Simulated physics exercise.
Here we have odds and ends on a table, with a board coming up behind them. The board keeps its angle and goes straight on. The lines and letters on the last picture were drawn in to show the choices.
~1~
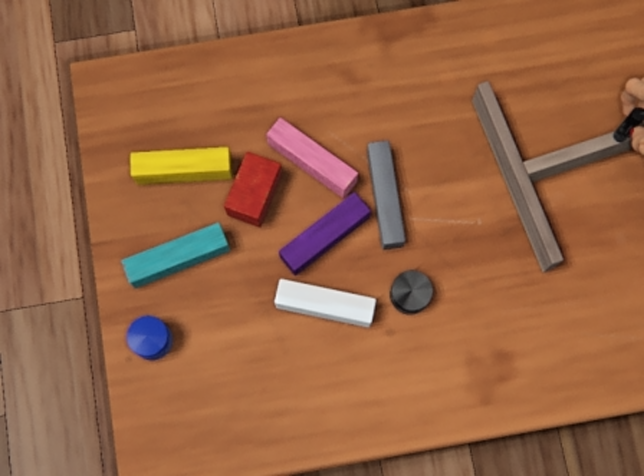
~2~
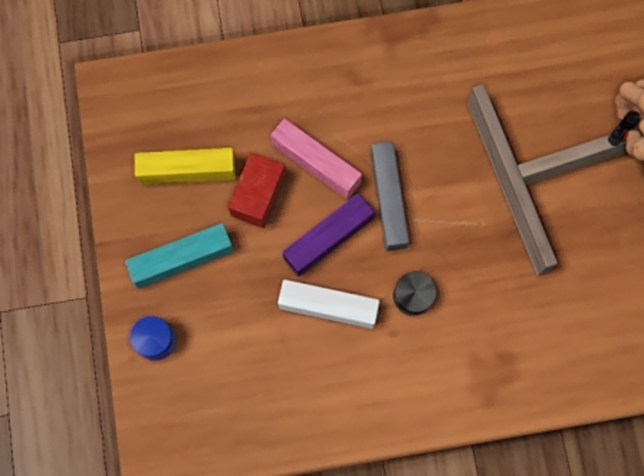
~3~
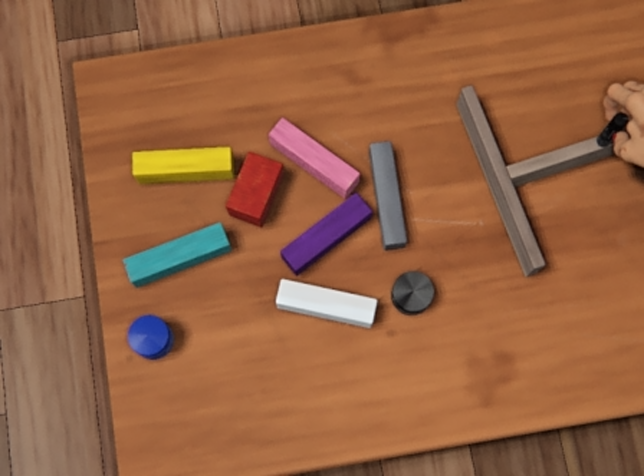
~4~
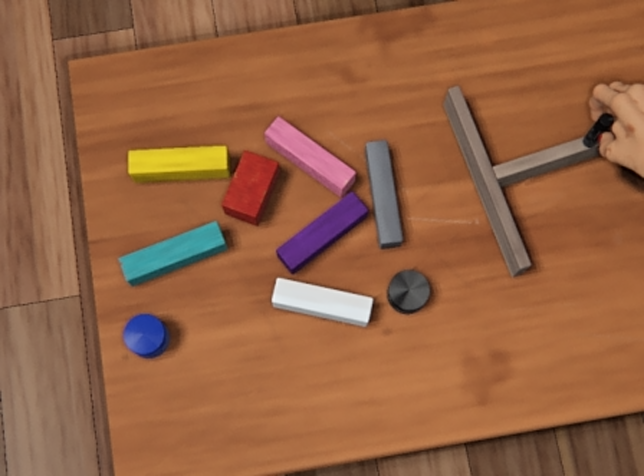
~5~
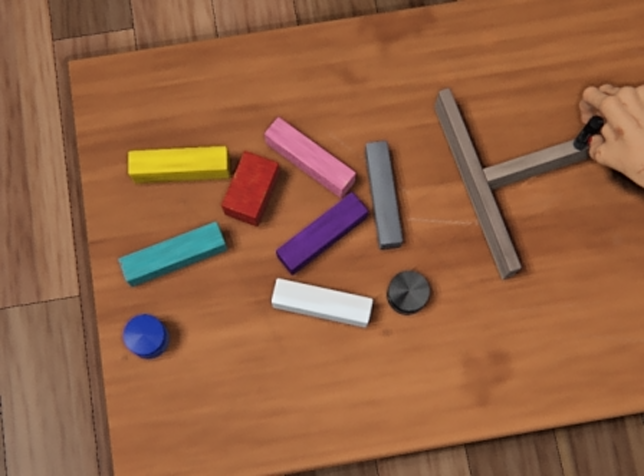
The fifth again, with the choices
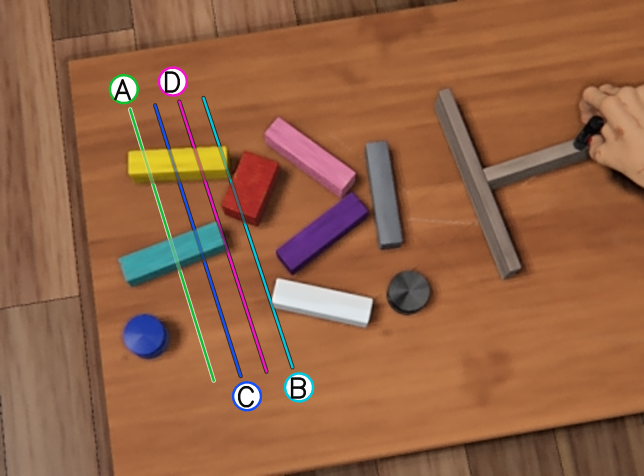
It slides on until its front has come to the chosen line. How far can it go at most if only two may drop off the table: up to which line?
No third one falls up to A.
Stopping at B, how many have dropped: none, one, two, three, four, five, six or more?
The count is none.
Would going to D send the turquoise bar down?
By then, no.
On the marked copy, A at (170, 240); B at (246, 228); C at (196, 236); D at (221, 232).
Taking A. A third of the way, board (369, 195); black tin (377, 304); white stick (308, 308).
Two thirds of the way, board (257, 213); yellow stick (107, 165); turquoise bar (153, 258).
When it is over, board (169, 227); turquoise bar over the edge; yellow stick over the edge; two fallen.
As for the rest, B is within the limit but short; C is within the limit but short; D is within the limit but short.
